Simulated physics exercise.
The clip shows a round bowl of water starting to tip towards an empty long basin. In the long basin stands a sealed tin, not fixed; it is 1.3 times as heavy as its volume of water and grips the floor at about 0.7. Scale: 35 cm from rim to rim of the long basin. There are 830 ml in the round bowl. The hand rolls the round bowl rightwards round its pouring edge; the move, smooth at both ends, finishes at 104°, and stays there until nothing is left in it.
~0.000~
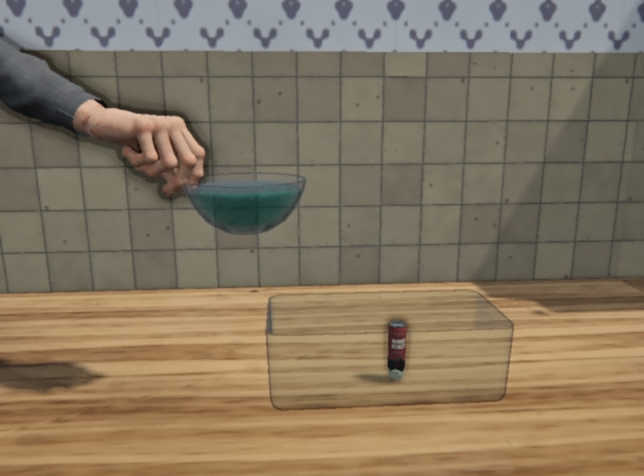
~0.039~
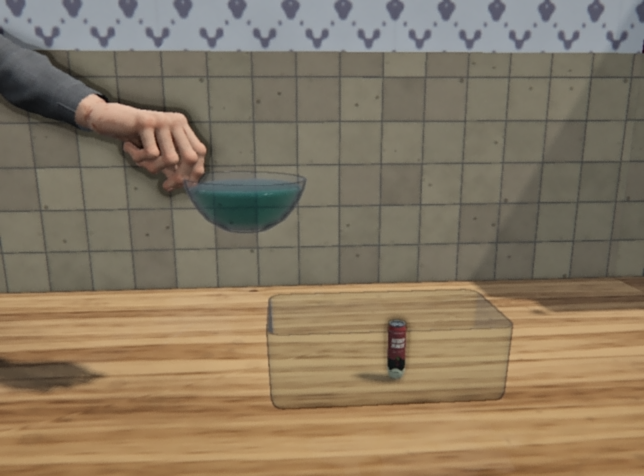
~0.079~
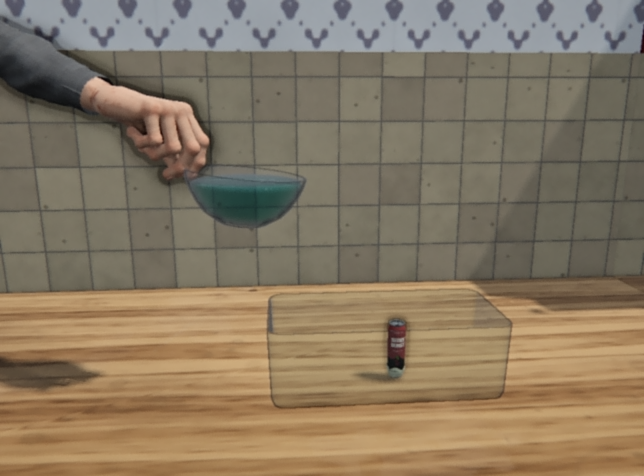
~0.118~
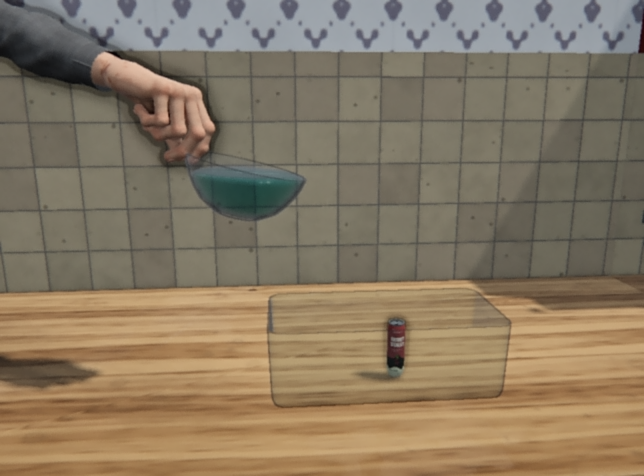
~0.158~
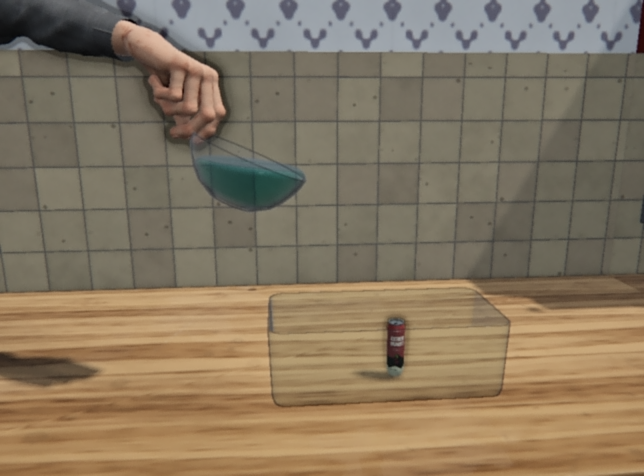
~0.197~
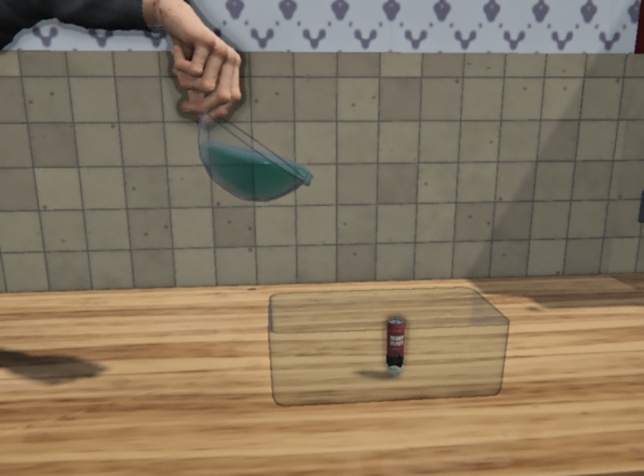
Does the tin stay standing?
The tin remains upright.
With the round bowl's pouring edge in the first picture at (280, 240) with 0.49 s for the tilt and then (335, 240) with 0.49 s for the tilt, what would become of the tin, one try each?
First it goes over; then it keeps standing.
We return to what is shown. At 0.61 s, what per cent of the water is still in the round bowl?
Near 0 in a hundred.
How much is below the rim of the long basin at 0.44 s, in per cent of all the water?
Some 4 per cent.
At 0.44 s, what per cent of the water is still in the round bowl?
About 18 per cent.
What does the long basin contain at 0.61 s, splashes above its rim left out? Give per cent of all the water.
Some 86 per cent.
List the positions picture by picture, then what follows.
Tilt 0°; pouring edge (305, 180); surface from (189, 188) to (302, 187); the long basin's rim runs from (268, 315) to (495, 308); the tin's top is at (398, 326), in the first frame.
Tilt 2°; pouring edge (306, 180); surface from (190, 186) to (302, 186), in the second frame.
Tilt 7°; pouring edge (306, 180); surface from (190, 181) to (302, 182), in the third frame.
Tilt 14°; pouring edge (305, 181); surface from (192, 171) to (304, 176), in the fourth frame.
Tilt 25°; pouring edge (305, 181); surface from (196, 158) to (303, 174); 3 per cent is over the edge, in the fifth frame.
Tilt 36°; pouring edge (305, 181); surface from (201, 142) to (292, 167); 7 per cent is over the edge, in the sixth frame.
By 0.44 s the tilt is 101° and 19 per cent is still to pour; the tin stands where it began.
By 0.61 s the tilt is 104° and 0 per cent is still to pour; the tin stands where it began.
By 0.79 s the tilt is 104° and 0 per cent is still to pour; the tin stands where it began.
By 0.99 s the tilt is 104° and 0 per cent is still to pour; the tin stands where it began.
At rest the tin stands where it began.
